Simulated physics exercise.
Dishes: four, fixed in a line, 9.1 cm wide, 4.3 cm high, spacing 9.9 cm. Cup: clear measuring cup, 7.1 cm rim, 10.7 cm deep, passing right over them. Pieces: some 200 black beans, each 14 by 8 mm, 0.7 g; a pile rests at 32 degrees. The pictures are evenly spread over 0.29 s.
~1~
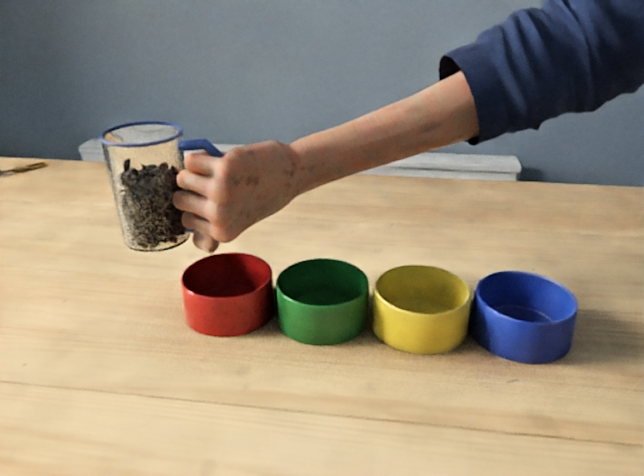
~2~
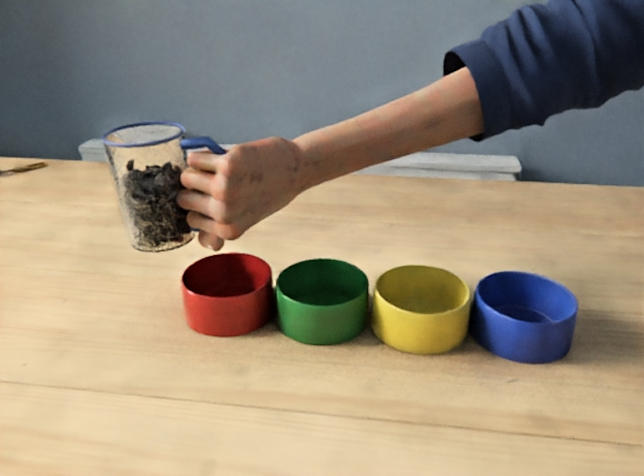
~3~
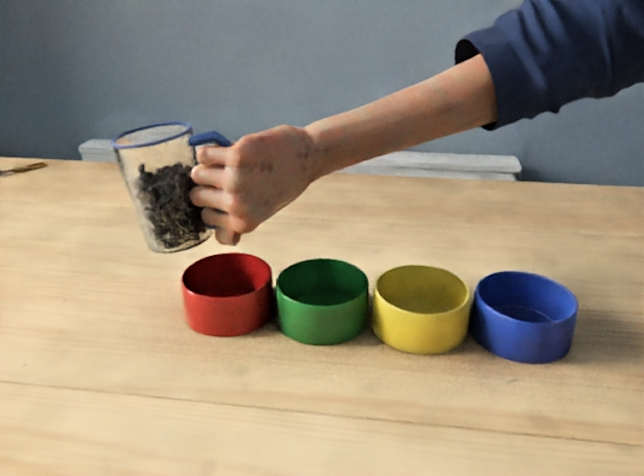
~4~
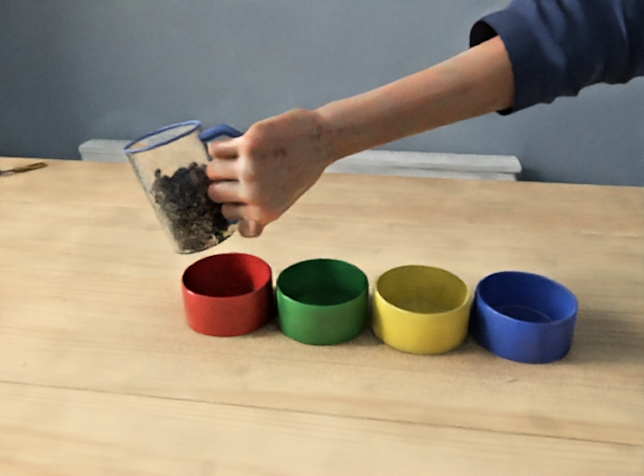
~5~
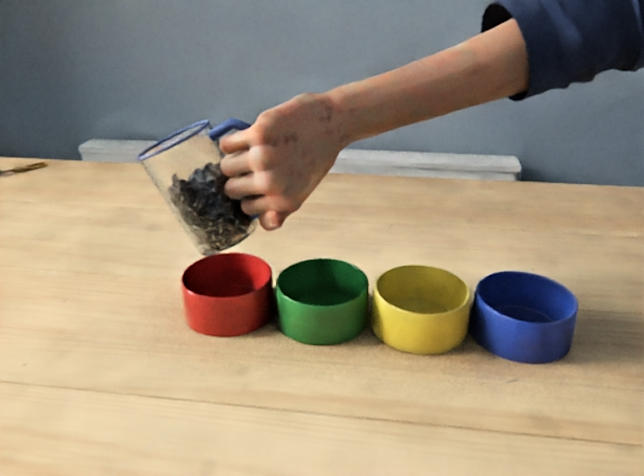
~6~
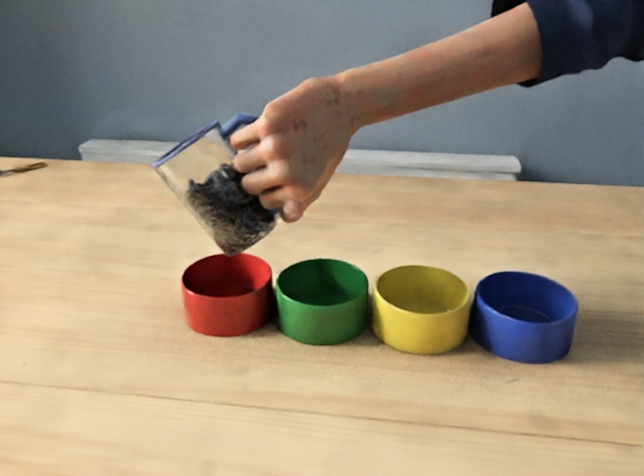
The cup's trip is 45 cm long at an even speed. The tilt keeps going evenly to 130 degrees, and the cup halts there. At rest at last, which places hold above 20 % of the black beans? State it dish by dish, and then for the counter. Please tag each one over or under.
Red dish - under; blue dish - under; green dish - under; yellow dish - over; counter - under.
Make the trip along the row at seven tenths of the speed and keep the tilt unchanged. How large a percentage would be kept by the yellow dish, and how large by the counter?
Then the yellow dish gets 0 and the counter 0.
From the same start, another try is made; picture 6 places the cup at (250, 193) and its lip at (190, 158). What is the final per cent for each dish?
Red 0; blue 90; green 0; yellow 0.
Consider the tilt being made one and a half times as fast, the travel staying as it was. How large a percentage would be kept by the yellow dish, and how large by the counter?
Then yellow would get 0 and the counter 0.
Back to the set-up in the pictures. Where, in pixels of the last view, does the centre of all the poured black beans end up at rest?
(418, 306) or so.
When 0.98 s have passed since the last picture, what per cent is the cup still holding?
0 %.
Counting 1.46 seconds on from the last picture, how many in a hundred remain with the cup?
0 per cent.
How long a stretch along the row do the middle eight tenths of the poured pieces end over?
That stretch measures near 10 centimetres.
Then, 0.59 s after the last picture, tilt 116 degrees; cup holds 95 %, green 5 %.
Then, 0.98 s after the last picture, tilt 130 degrees; cup holds 0 %, green 10 %, yellow 85 %.
Then, 1.46 s after the last picture, tilt 130 degrees; cup holds 0 %, green 10 %, yellow 85 %.
In the end, red 0 %, blue 0 %, green 10 %, yellow 85 %, counter 5 %.
